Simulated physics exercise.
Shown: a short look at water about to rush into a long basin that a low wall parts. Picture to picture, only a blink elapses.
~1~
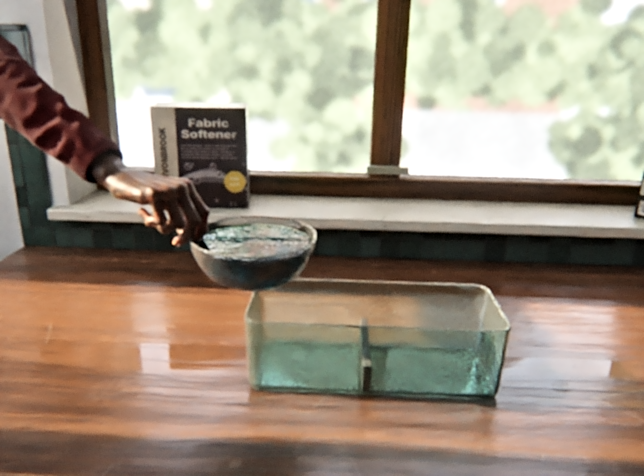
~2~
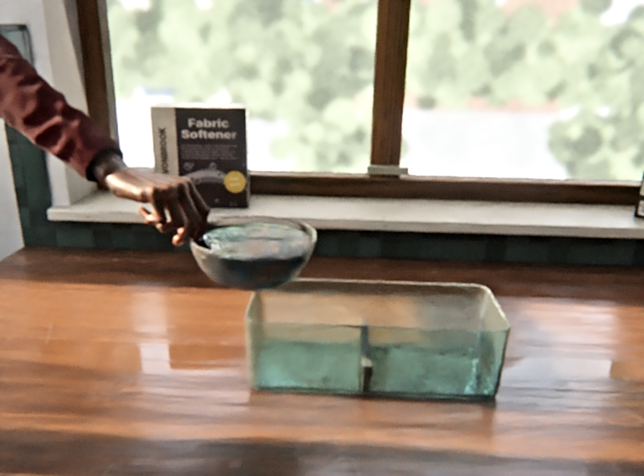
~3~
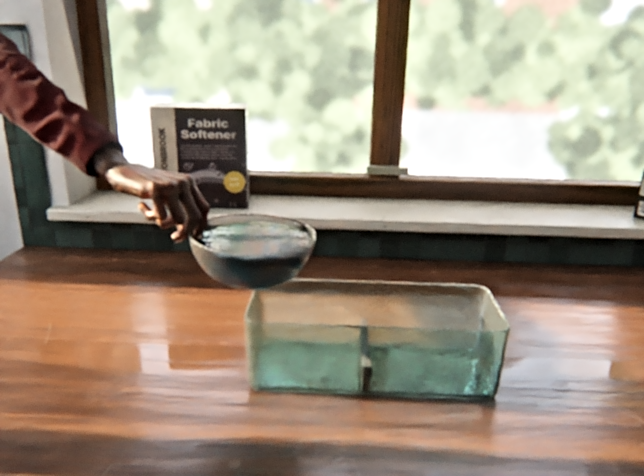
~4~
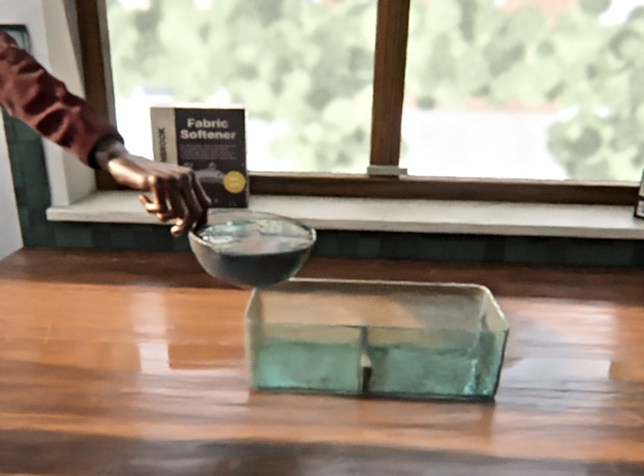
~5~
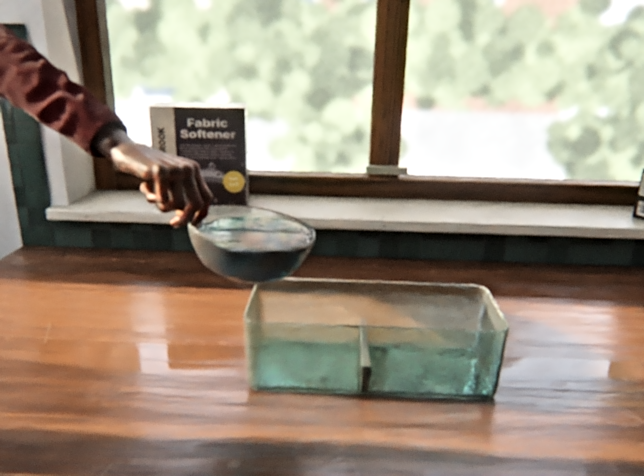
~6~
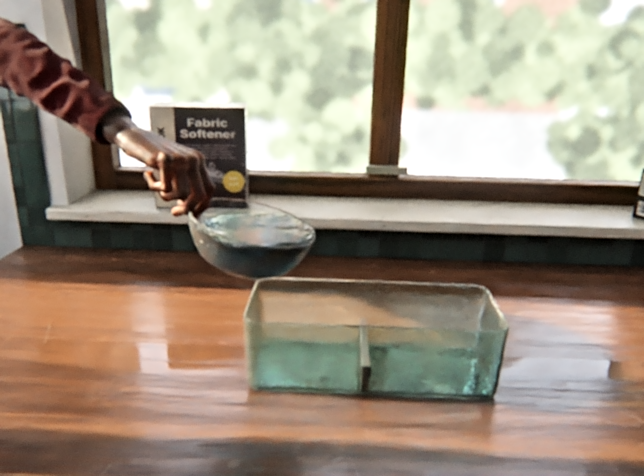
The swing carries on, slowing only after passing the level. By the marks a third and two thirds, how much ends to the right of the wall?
I'd put the amount right of the wall over the two-thirds mark.
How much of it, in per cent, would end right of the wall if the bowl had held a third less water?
Something like 80 per cent, give or take.
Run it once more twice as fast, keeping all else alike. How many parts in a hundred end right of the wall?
I'd say roughly 65 in every hundred ends up there.
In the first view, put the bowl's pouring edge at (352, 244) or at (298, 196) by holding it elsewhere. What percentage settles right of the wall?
It would come to near 90 per cent, and then near 75 per cent.
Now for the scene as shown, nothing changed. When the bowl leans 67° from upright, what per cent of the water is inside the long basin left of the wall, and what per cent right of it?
About 10 per cent on the left and 20 on the right.
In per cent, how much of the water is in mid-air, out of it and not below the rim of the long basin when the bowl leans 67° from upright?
Some 35 per cent, I'd say.
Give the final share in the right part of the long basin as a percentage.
I'd put it at about 80 per cent.
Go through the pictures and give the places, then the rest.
The first picture shows tilt 0°; pouring edge (316, 238); surface from (196, 238) to (314, 242); the long basin's rim runs from (252, 299) to (498, 308); the wall's top is at (365, 341).
The second picture shows tilt 1°; pouring edge (316, 238); surface from (196, 238) to (314, 242).
The third picture shows tilt 2°; pouring edge (316, 238); surface from (196, 237) to (313, 241).
The fourth picture shows tilt 5°; pouring edge (315, 238); surface from (196, 234) to (313, 239).
The fifth picture shows tilt 8°; pouring edge (315, 238); surface from (196, 229) to (313, 235).
The sixth picture shows tilt 13°; pouring edge (314, 238); surface from (197, 224) to (315, 234); 1 per cent is over the edge.
A moment on, the bowl is tipped part way and 31 per cent is still to pour, 10 is left of the wall and 21 right of it.
Next, the bowl is tipped right over and 0 per cent is still to pour, 16 is left of the wall and 80 right of it.
Then the bowl is tipped right over and 0 per cent is still to pour, 18 is left of the wall and 81 right of it.
Later the bowl is tipped right over and 0 per cent is still to pour, 19 is left of the wall and 81 right of it.
At rest 19 per cent lies left of the wall, 80 right of it and 1 outside.
